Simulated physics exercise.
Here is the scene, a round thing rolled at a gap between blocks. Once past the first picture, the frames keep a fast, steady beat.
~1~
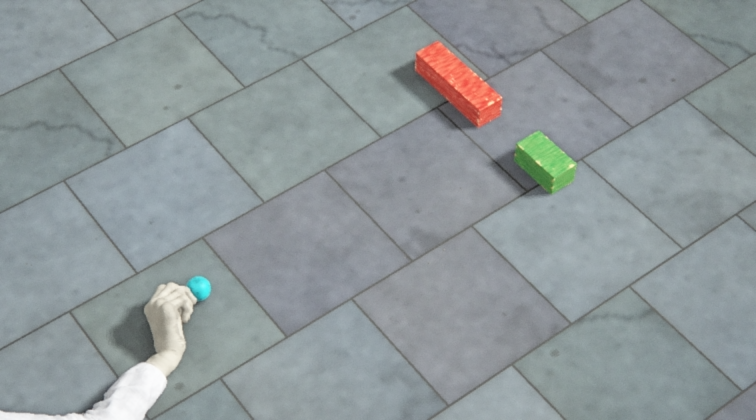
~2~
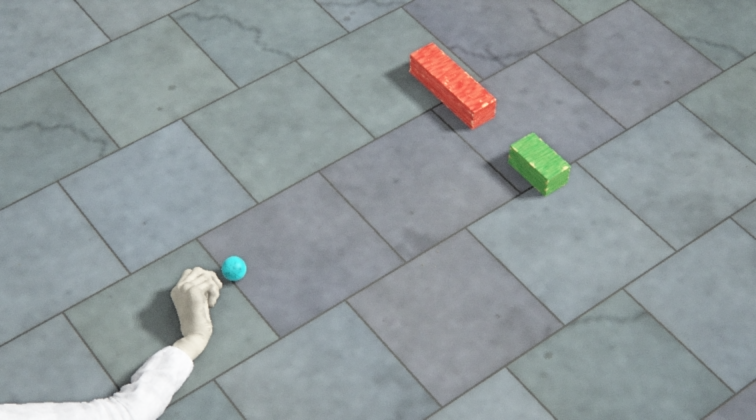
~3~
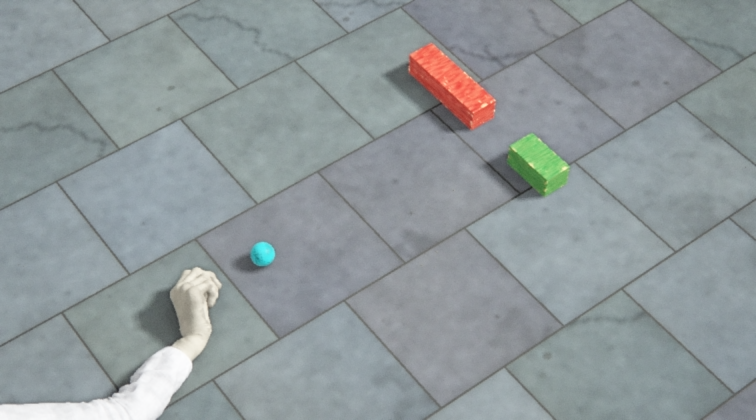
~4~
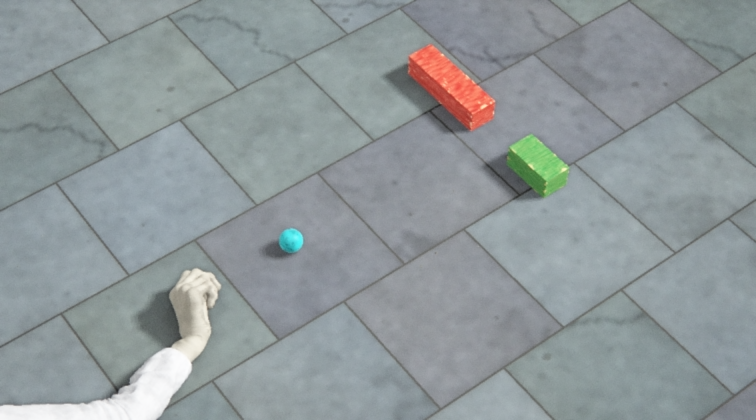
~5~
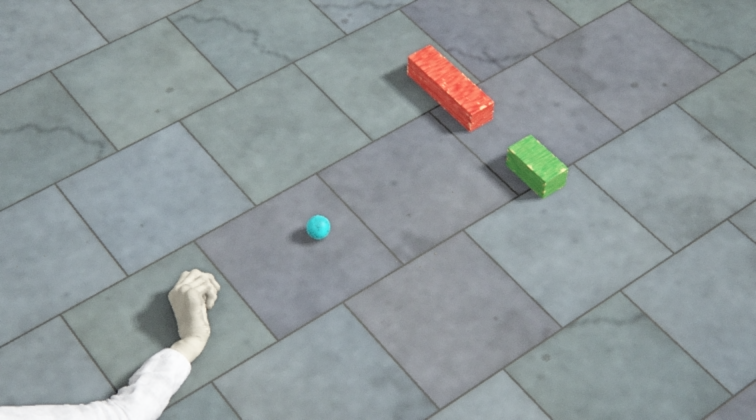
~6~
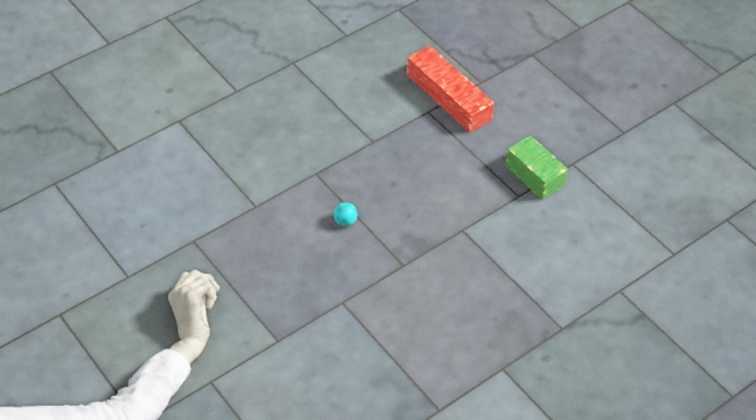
A pale hand in a white sleeve reaches in from the lower left over a floor of grey-blue stone tiles, seen from above at an angle. A small turquoise ball sits by its fingers, with a long red block and a shorter green block at the upper right. The hand moves slightly right and releases the ball, which rolls steadily up and right across the tiles while the hand stays behind.
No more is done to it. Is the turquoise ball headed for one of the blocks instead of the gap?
It is let by.
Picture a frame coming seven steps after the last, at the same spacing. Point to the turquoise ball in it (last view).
Around (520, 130).
Then, 0.46 s past the last view, turquoise ball heading on near (535, 119).
Then, 1.00 s past the last view, turquoise ball heading on near (718, 27).
Finally, the turquoise ball gets between the blocks.
